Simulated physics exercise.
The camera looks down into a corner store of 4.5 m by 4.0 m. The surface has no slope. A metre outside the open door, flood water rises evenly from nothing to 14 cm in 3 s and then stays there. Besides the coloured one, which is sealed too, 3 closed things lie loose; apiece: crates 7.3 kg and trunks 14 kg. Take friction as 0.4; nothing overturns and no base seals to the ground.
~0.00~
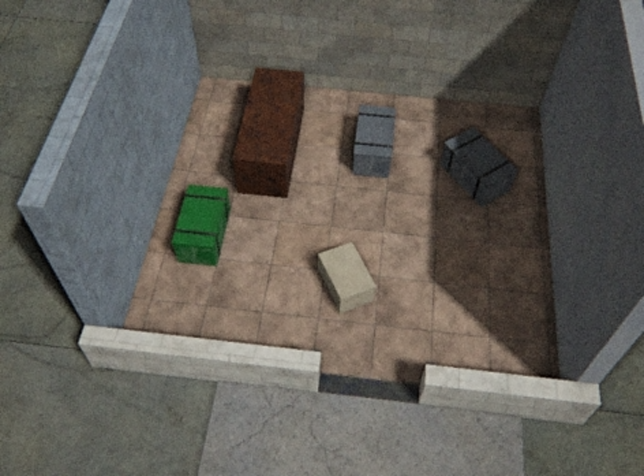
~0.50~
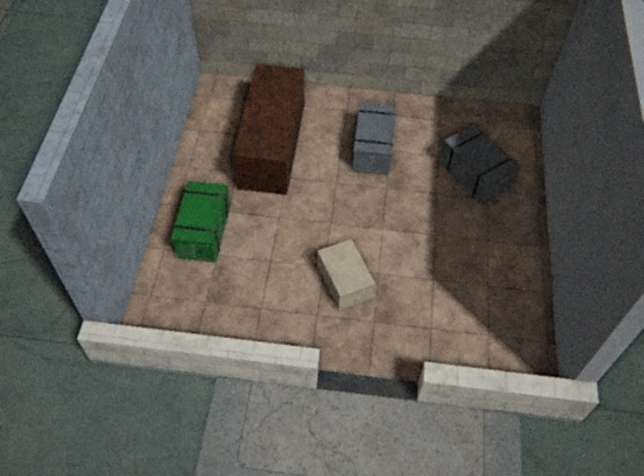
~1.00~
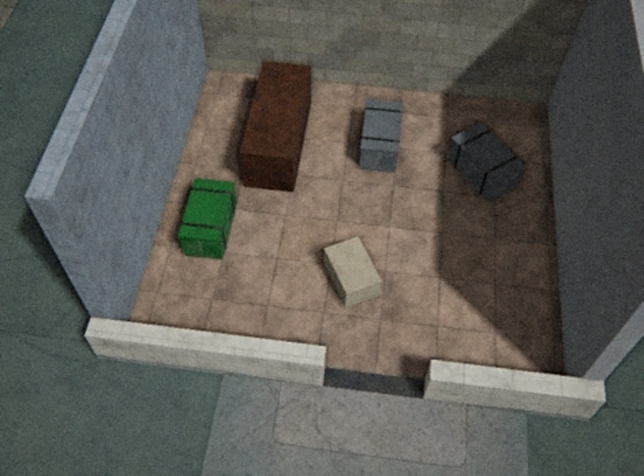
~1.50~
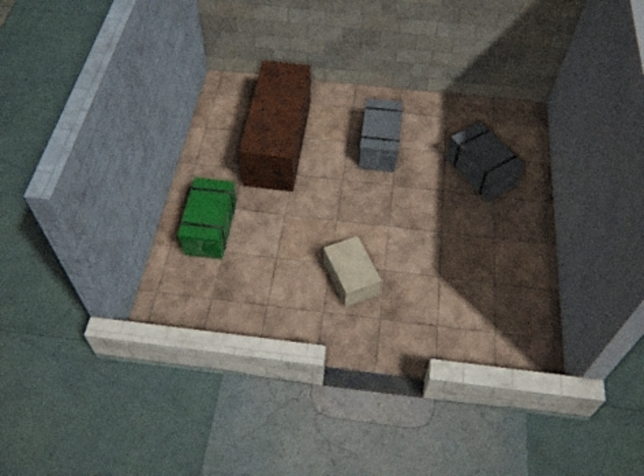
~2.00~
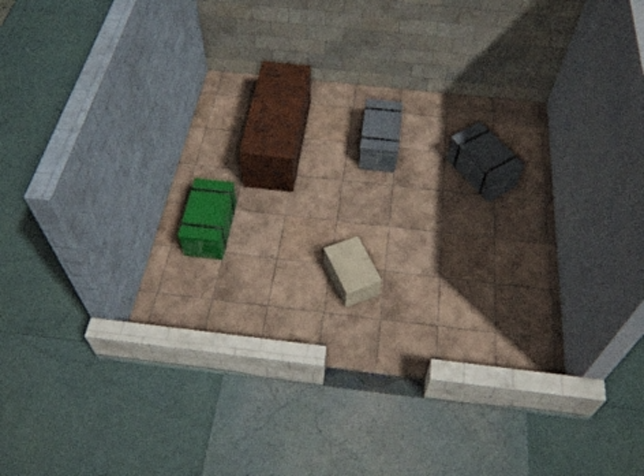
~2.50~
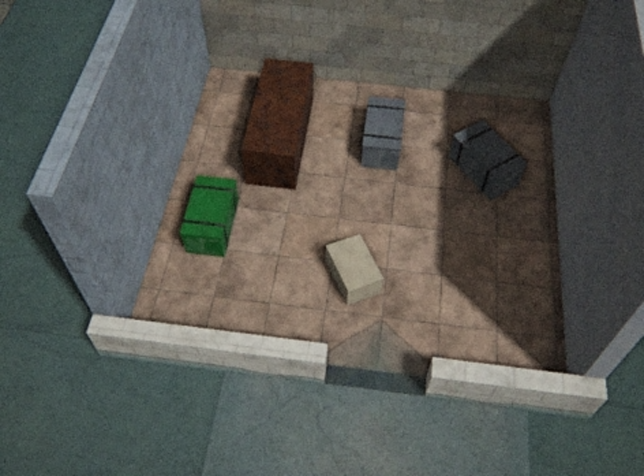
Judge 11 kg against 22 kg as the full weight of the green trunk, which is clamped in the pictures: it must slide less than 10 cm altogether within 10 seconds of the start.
Verdict: The smaller load will do.
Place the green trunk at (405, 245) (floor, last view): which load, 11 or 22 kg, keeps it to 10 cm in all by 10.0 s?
Only the larger holds.
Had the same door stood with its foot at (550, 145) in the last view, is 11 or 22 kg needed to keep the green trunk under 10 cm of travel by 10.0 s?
In that case the smaller load will do.
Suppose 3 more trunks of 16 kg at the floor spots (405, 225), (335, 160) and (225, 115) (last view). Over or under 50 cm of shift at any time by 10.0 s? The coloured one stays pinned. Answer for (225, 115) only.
It is under.
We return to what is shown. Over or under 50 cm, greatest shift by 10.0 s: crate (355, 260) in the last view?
It is more.
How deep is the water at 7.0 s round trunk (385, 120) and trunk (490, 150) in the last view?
About 2 and 3 cm.
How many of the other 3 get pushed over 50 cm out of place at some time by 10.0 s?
2 of them.
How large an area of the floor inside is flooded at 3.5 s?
Some 2.0 m2.
After 3.5 s the green trunk would be 0 cm from its start with 11 kg and 0 cm from its start with 22 kg; 0 cm of water round it then.
After 4.5 s the green trunk would be 0 cm from its start with 11 kg and 0 cm from its start with 22 kg; 0 cm of water round it then.
After 7.0 s the green trunk would be 0 cm from its start with 11 kg and 0 cm from its start with 22 kg; 2 cm of water round it then.
After 10.0 s the green trunk would be 0 cm from its start with 11 kg and 0 cm from its start with 22 kg; 2 cm of water round it then.
